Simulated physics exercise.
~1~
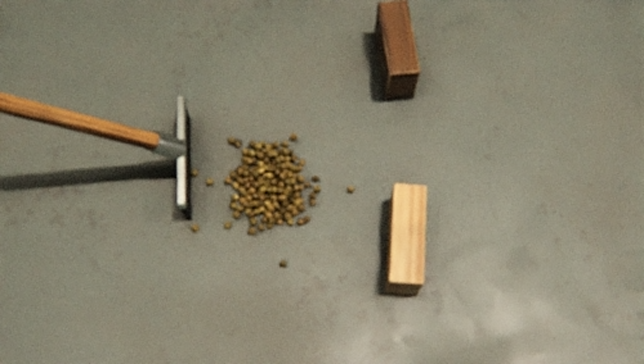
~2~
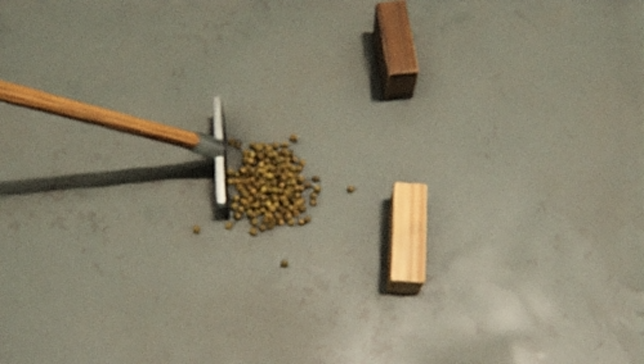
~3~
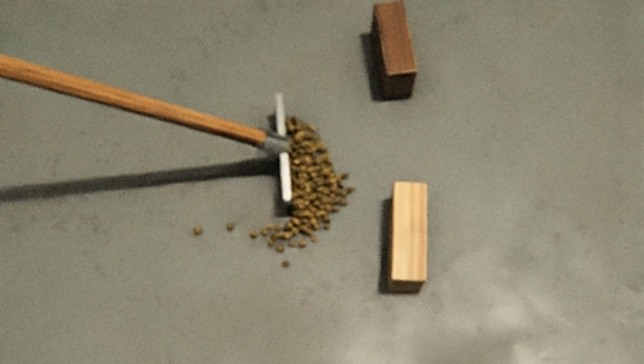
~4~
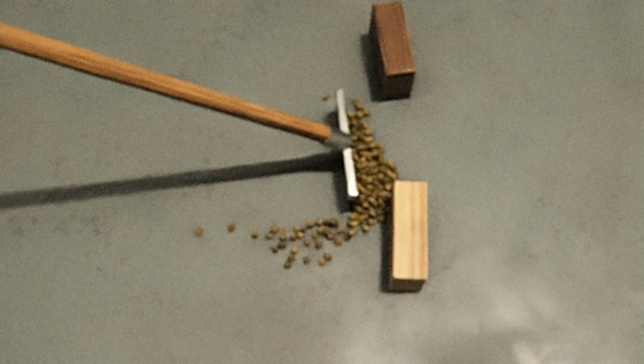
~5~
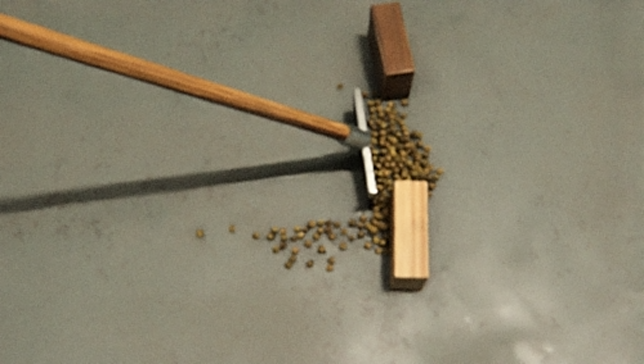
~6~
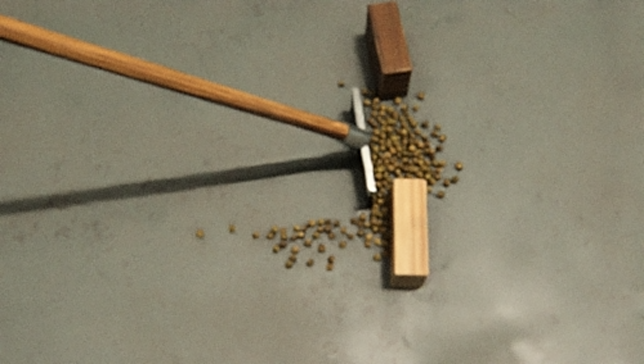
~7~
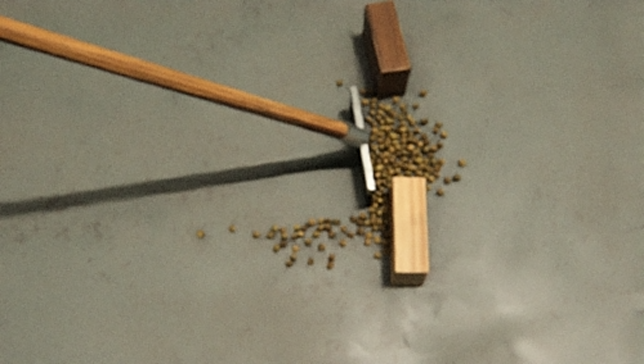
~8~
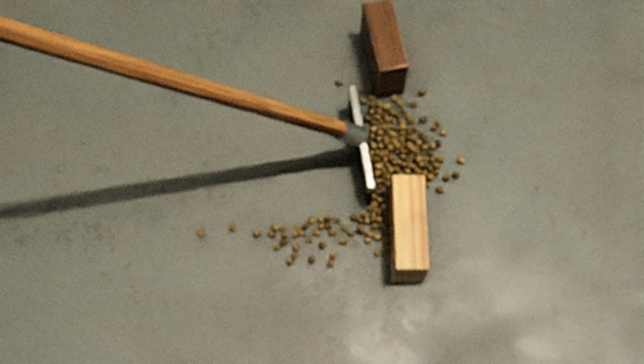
On a grey floor, a squeegee pushes lentils right, leaving them partly between two wooden blocks.
